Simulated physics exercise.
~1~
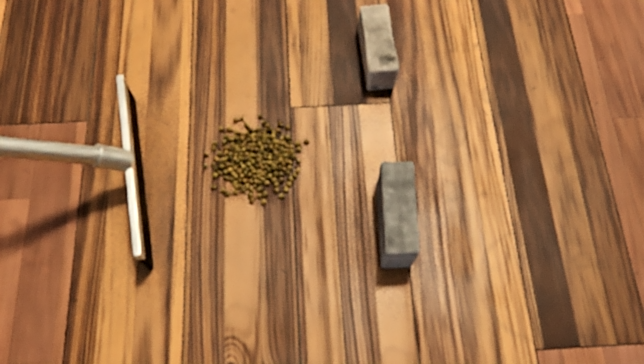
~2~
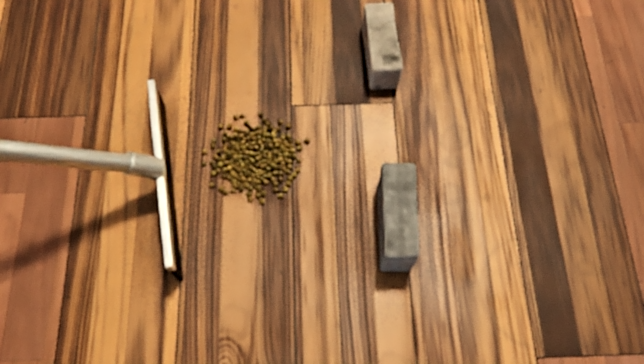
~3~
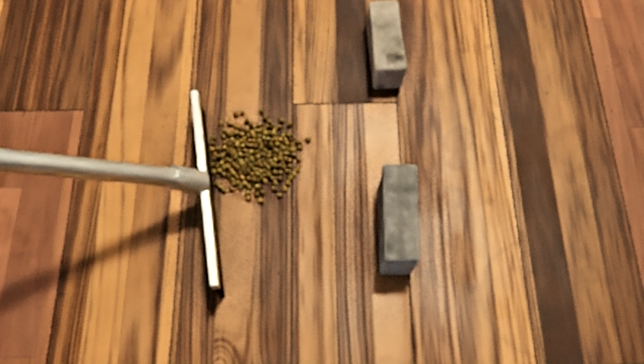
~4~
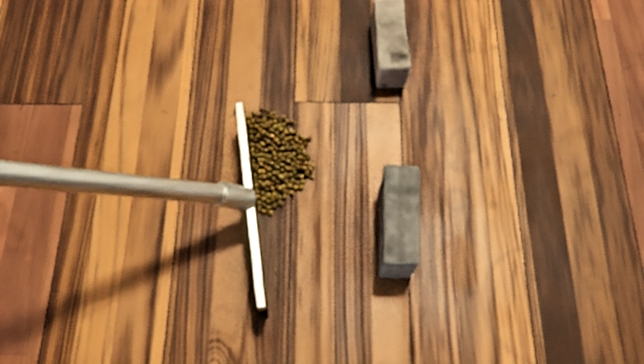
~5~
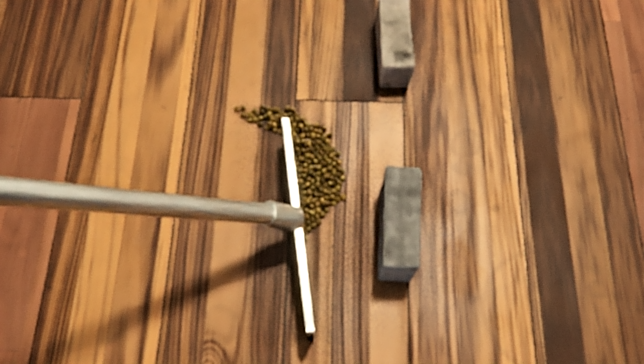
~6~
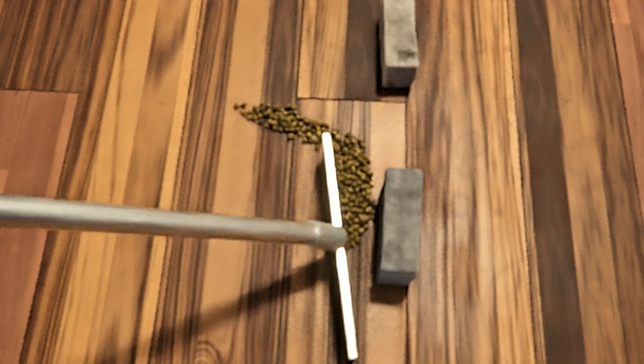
On a striped wooden floor, a squeegee pushes lentils rightward, smearing them toward two grey blocks.
